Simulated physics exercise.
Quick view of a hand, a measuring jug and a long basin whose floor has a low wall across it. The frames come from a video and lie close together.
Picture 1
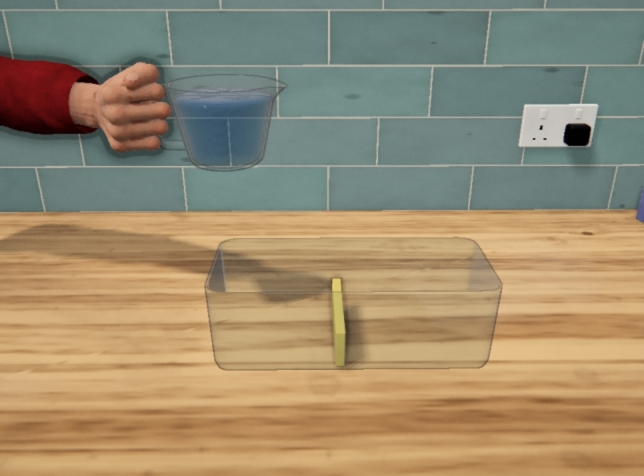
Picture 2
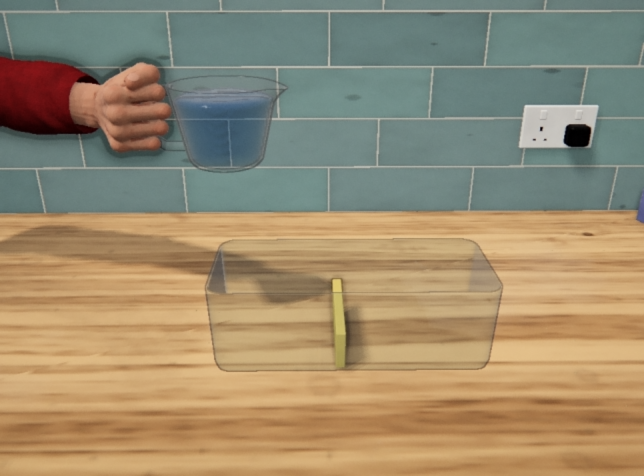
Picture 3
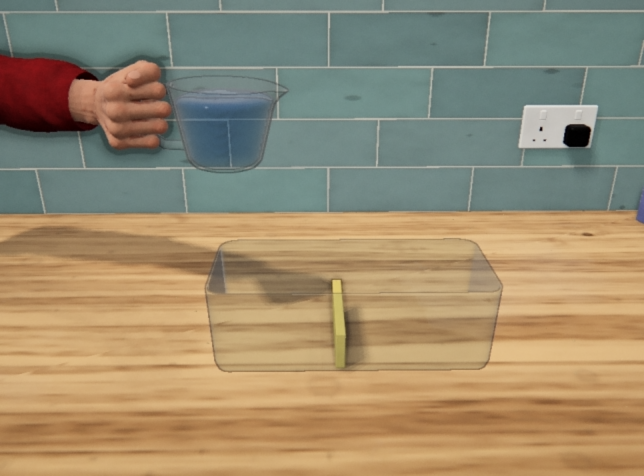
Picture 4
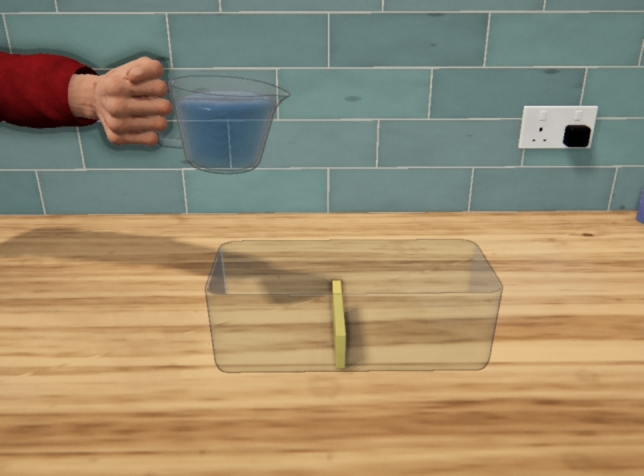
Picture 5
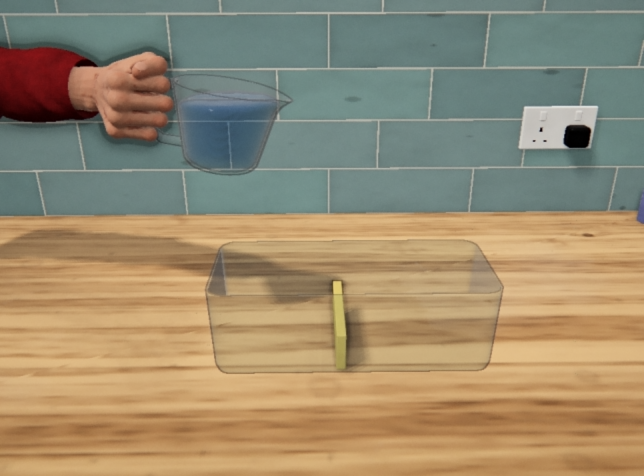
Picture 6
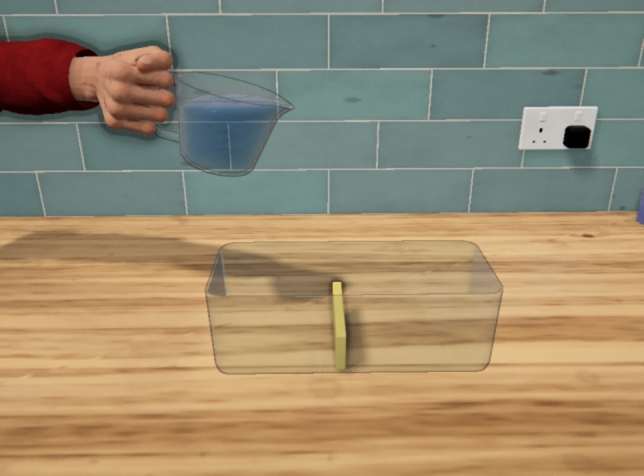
A hand in a red sleeve holds a clear measuring jug of blue liquid at the upper left, seen from the front and slightly above a wooden counter. Below sits a long transparent basin with a low yellow wall across its floor, before teal tiles with a white socket at right. The hand slowly tilts the jug slightly rightward, its liquid staying level, while the view barely shifts.
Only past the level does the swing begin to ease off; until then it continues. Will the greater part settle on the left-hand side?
No, the right compartment will collect the most.
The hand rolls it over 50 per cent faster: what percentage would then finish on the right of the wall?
It comes to around 55 per cent.
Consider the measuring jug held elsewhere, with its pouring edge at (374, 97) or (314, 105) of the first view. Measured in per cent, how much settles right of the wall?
Close to 95 in a hundred, and close to 85 in a hundred.
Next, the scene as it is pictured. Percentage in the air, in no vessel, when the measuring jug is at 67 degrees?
I'd say some 30 per cent of it.
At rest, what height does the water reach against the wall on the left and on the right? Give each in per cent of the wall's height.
About 20 per cent on the left and 30 per cent on the right.
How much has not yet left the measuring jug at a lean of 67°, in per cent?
My estimate is close to 55 percent remaining.
A moment on, the tilt is 67° and 53 per cent is still to pour, 2 is left of the wall and 17 right of it.
Next, the tilt is 101° and 5 per cent is still to pour, 21 is left of the wall and 64 right of it.
Then the tilt is 110° and 0 per cent is still to pour, 34 is left of the wall and 65 right of it.
Later the tilt is 110° and 0 per cent is still to pour, 34 is left of the wall and 65 right of it.
Finally, 34 per cent lies left of the wall, 65 right of it and 2 outside.
